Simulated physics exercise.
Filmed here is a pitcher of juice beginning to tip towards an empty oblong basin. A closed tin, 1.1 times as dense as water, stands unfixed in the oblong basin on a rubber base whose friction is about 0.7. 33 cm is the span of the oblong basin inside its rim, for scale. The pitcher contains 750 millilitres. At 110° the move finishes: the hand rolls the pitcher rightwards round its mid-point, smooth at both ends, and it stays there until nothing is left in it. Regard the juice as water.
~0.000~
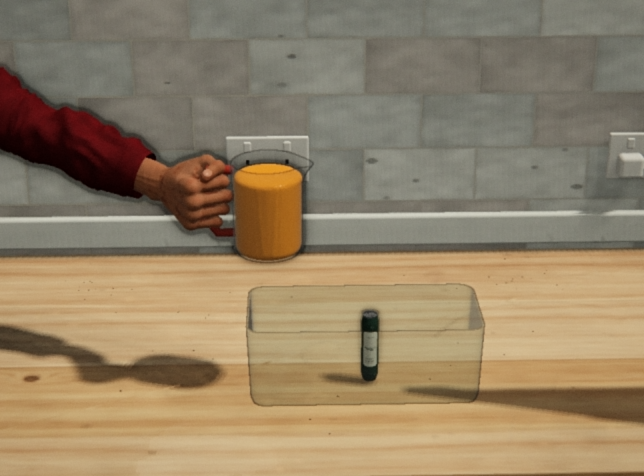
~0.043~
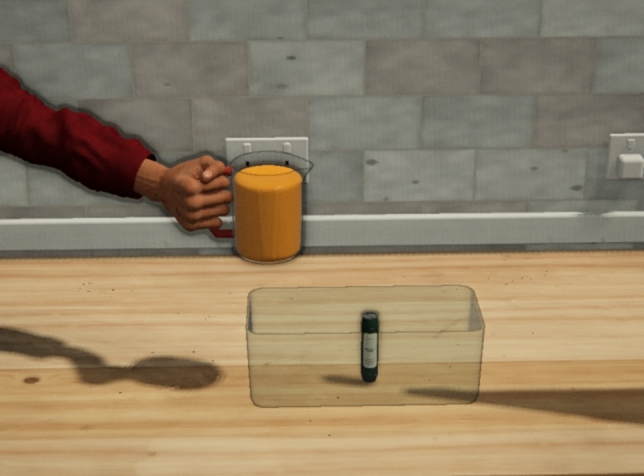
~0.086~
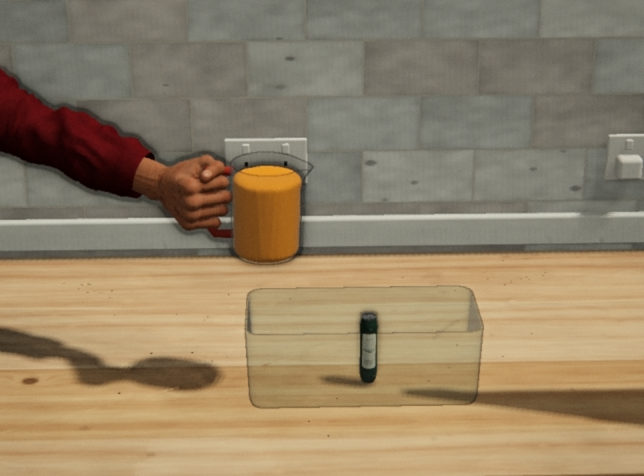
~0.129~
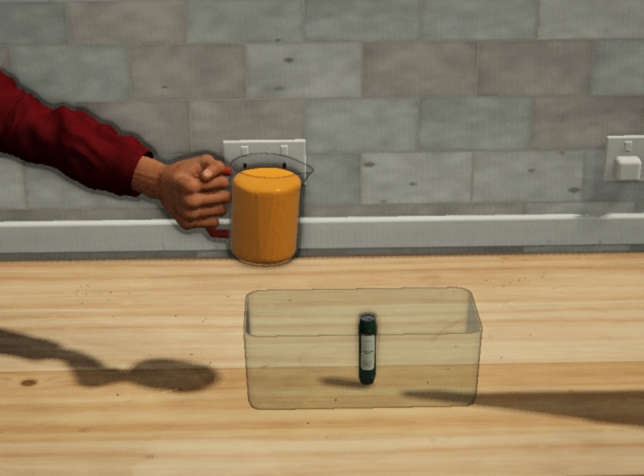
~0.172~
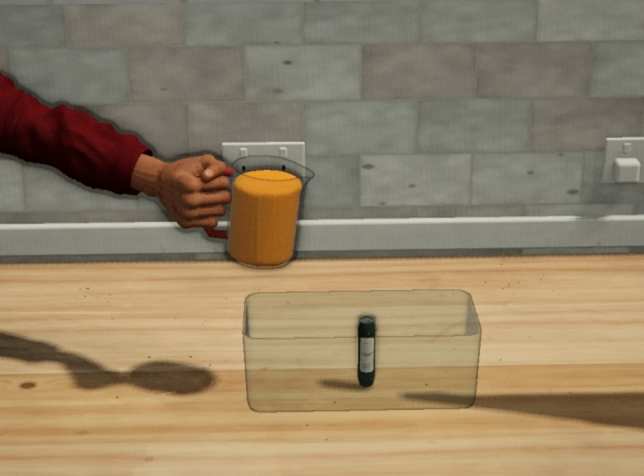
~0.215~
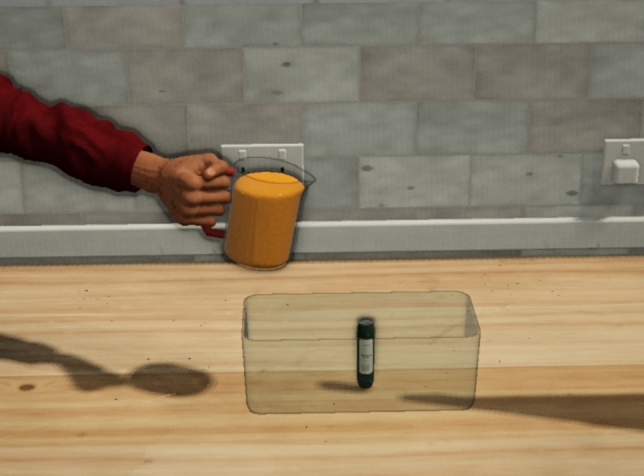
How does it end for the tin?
I expect it will tip over.
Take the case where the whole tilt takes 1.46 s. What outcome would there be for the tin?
Outcome - the tin comes down.
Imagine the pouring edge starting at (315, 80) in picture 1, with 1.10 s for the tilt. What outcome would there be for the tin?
Result: Tin upright.
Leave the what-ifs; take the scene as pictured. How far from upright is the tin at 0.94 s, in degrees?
0°.
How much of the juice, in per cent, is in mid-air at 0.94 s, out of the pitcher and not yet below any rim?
About 24 % of the total.
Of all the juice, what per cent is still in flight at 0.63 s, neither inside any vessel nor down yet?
14 per cent.
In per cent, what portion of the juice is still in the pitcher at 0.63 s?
Near 84 in a hundred.
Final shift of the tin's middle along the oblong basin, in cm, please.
9.5 cm.
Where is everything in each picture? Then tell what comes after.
In the first picture, it leans 0°; its right rim is at (314, 163); the juice meets the walls at (234, 174) and (303, 173); the oblong basin's rim runs from (248, 310) to (479, 307); the tin's top is at (370, 317).
In the second picture, it leans 0°; its right rim is at (314, 164); the juice meets the walls at (234, 175) and (303, 176).
In the third picture, it leans 2°; its right rim is at (313, 166); the juice meets the walls at (233, 176) and (302, 177).
In the fourth picture, it leans 4°; its right rim is at (314, 169); the juice meets the walls at (233, 178) and (302, 179).
In the fifth picture, it leans 7°; its right rim is at (315, 174); the juice meets the walls at (233, 181) and (303, 181).
In the sixth picture, it leans 10°; its right rim is at (316, 178); the juice meets the walls at (234, 184) and (305, 183).
After 0.63 s the tilt is 67° and 84 per cent is still to pour; the tin stands where it began.
After 0.94 s the tilt is 104° and 31 per cent is still to pour; the tin stands where it began.
After 1.25 s the tilt is 110° and 2 per cent is still to pour; the tin lies on its side.
After 1.60 s the tilt is 110° and 0 per cent is still to pour; the tin lies on its side.
In the end the tin lies on its side.
